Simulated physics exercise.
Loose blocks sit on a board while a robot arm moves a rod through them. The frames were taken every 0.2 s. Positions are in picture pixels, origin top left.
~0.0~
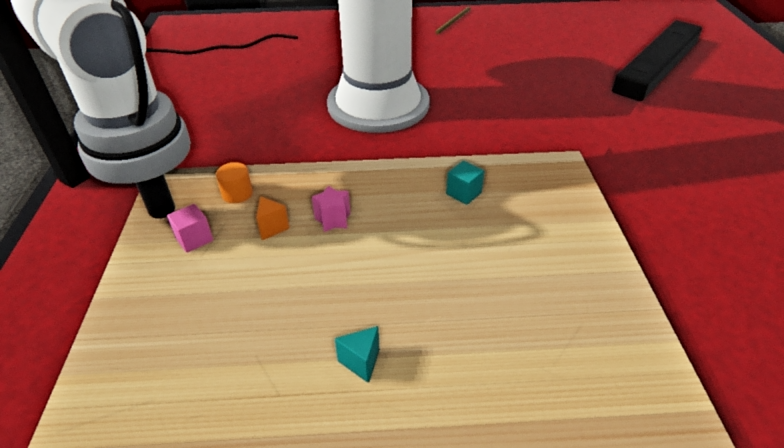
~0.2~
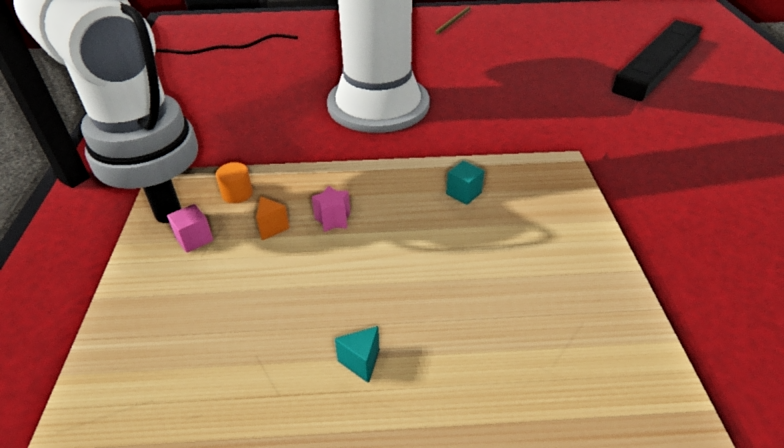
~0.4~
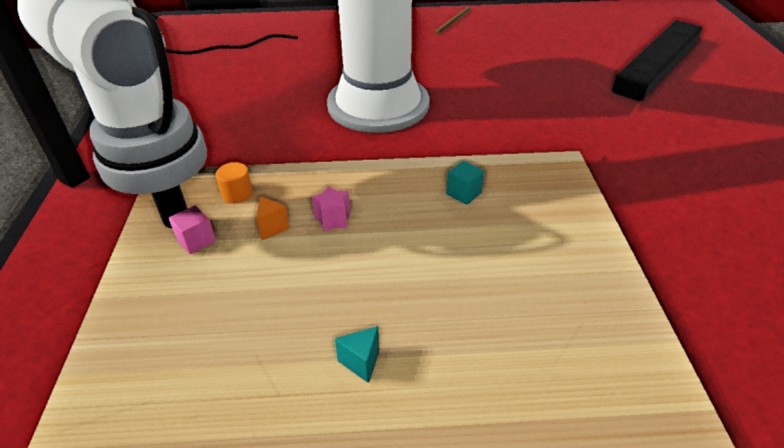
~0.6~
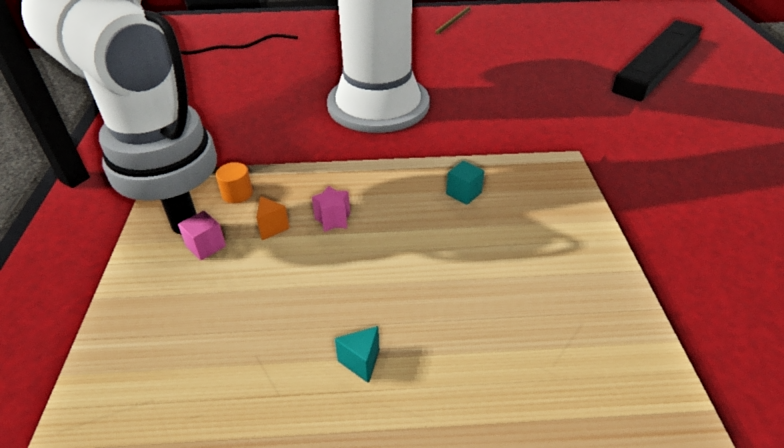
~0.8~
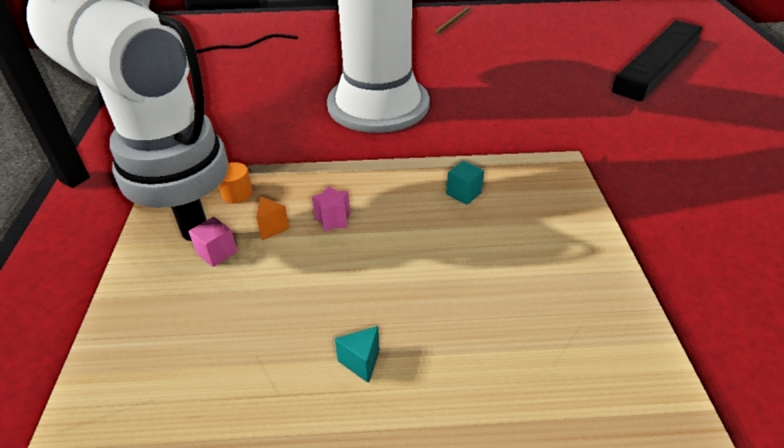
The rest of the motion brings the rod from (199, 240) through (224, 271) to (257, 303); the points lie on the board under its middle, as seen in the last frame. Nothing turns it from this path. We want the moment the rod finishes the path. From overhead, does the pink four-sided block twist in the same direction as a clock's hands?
In short: No.
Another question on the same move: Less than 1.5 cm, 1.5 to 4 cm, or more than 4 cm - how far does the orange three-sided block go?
Distance: Less than 1.5 cm.
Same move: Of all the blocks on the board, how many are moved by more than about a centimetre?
That push would leave one block displaced by more than about 1 cm.
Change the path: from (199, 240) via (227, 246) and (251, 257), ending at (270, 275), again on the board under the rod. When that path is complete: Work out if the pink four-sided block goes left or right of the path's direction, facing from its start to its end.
The shift is rightward.
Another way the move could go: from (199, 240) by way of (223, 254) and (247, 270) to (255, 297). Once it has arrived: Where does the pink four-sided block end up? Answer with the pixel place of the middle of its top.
Answer: (282, 272).
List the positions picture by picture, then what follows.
Rod tip (163, 211); block tops, pink four-sided block (186, 216); orange three-sided block (267, 206), in the first frame.
Rod (169, 216); blocks unchanged, in the second frame.
Rod (177, 221); pink four-sided block (189, 218), in the third frame.
Rod (186, 227); pink four-sided block (198, 223), in the fourth frame.
Rod (196, 233); pink four-sided block (210, 229); orange three-sided block (267, 206), in the fifth frame.
What follows on the original path. One third of the way, rod (213, 254); pink four-sided block (234, 246), turned 30° anticlockwise.
Two thirds of the way, rod (233, 275); pink four-sided block (260, 257), turned 55° anticlockwise.
At the end, rod (255, 296); pink four-sided block (274, 259), turned 80° anticlockwise; orange three-sided block in place.
